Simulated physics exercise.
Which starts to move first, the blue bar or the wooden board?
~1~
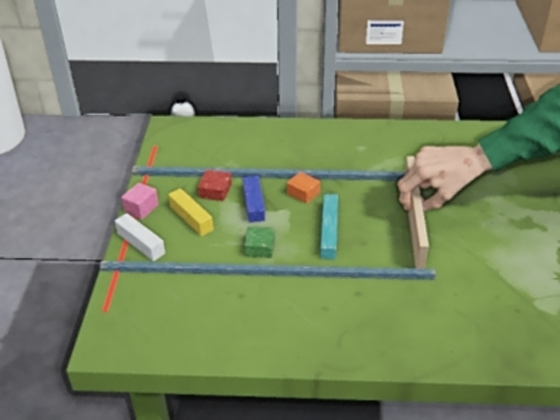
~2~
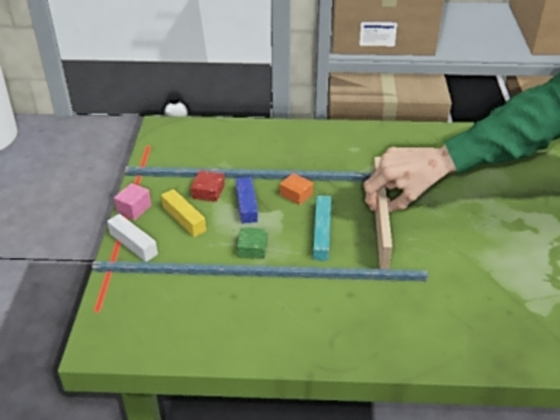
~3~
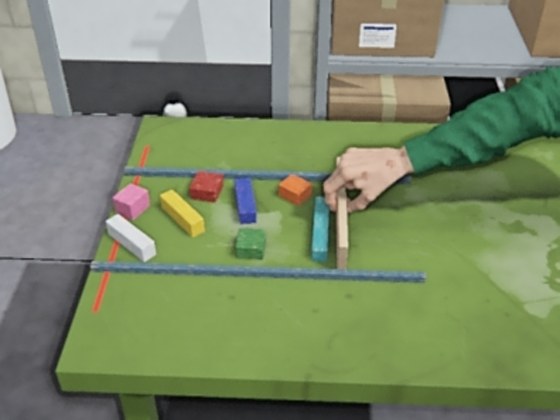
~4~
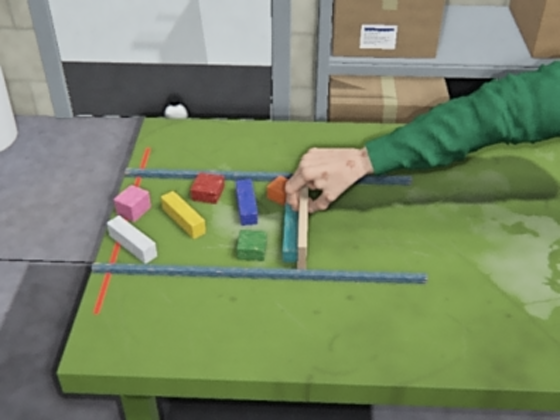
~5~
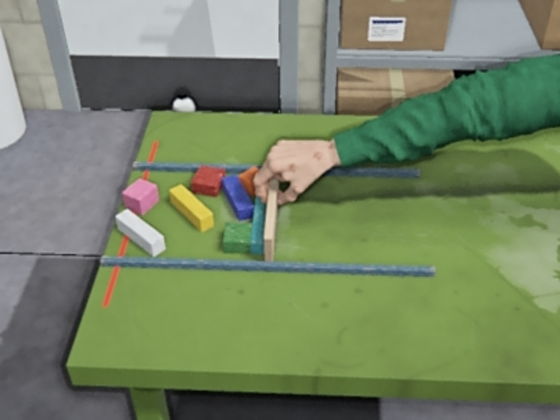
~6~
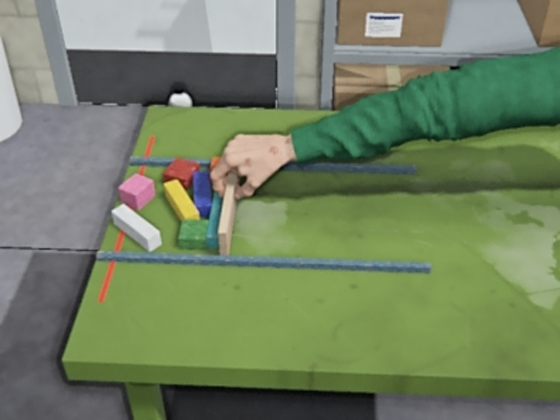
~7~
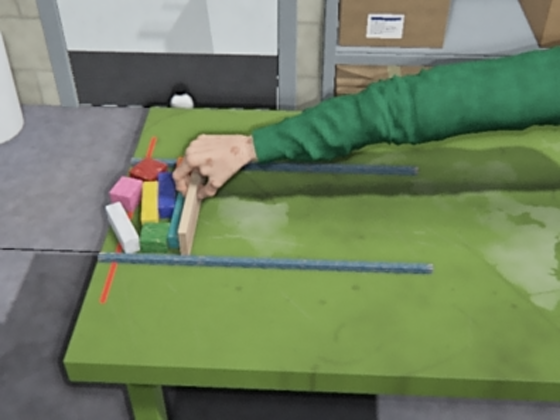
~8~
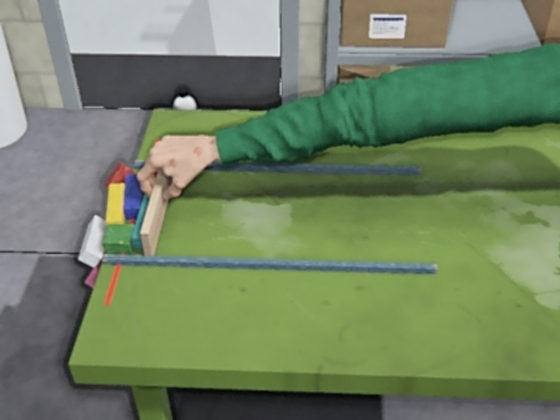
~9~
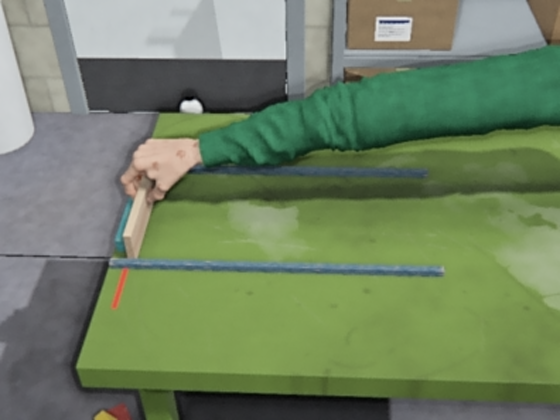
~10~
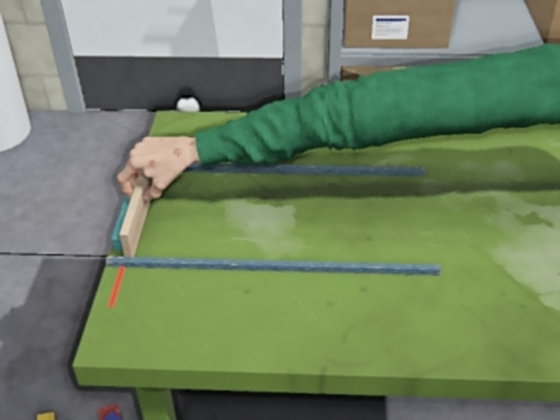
The wooden board starts to move first, sliding left while the blue bar still lies in its place. The blue bar only shifts later, once the board has pushed the nearer pieces up to it.
